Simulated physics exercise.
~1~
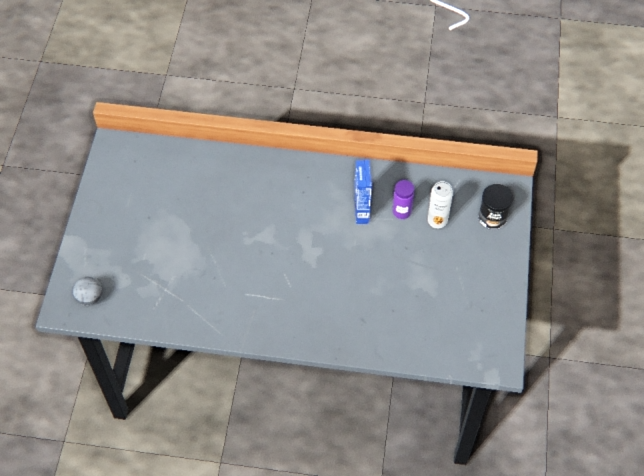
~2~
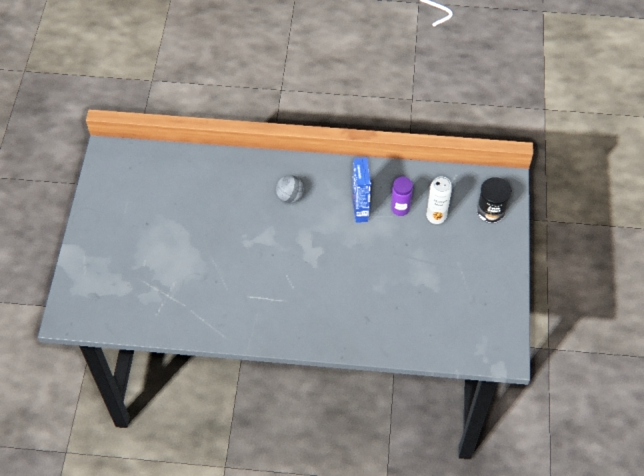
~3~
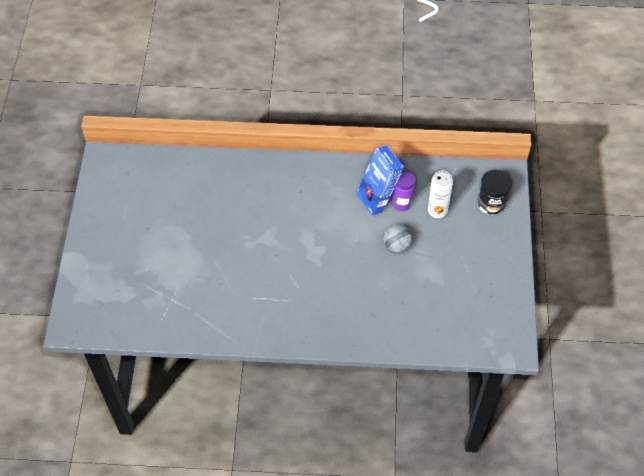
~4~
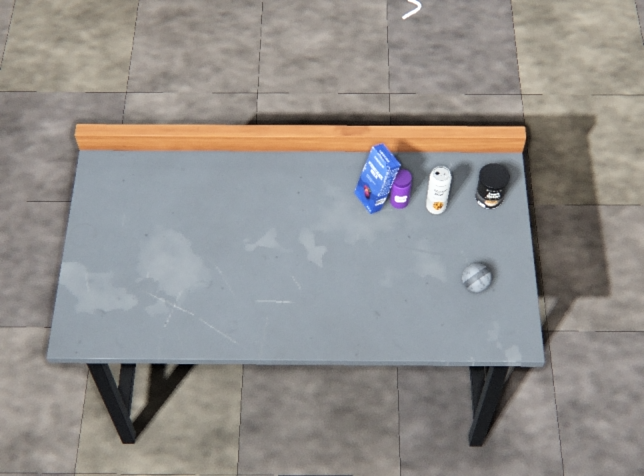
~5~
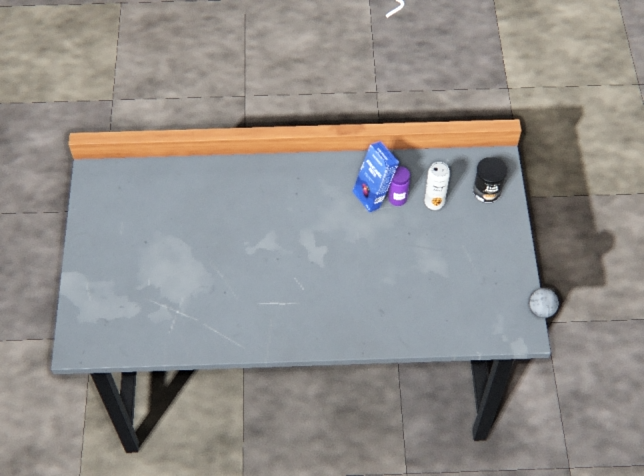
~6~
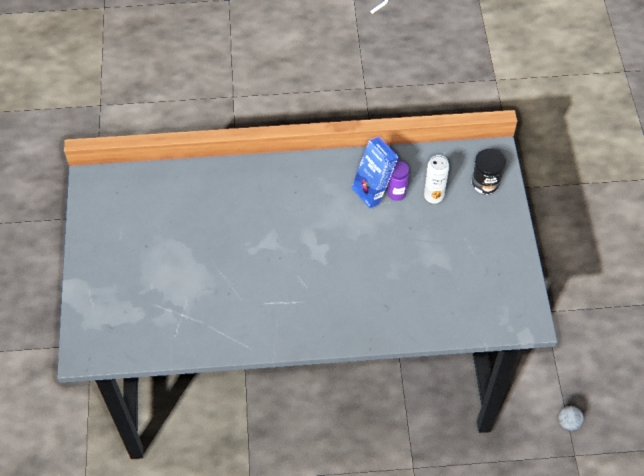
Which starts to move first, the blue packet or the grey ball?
The grey ball starts to move first, rolling across the table while the blue packet is still standing upright in its place. The packet shifts and tilts only afterwards.
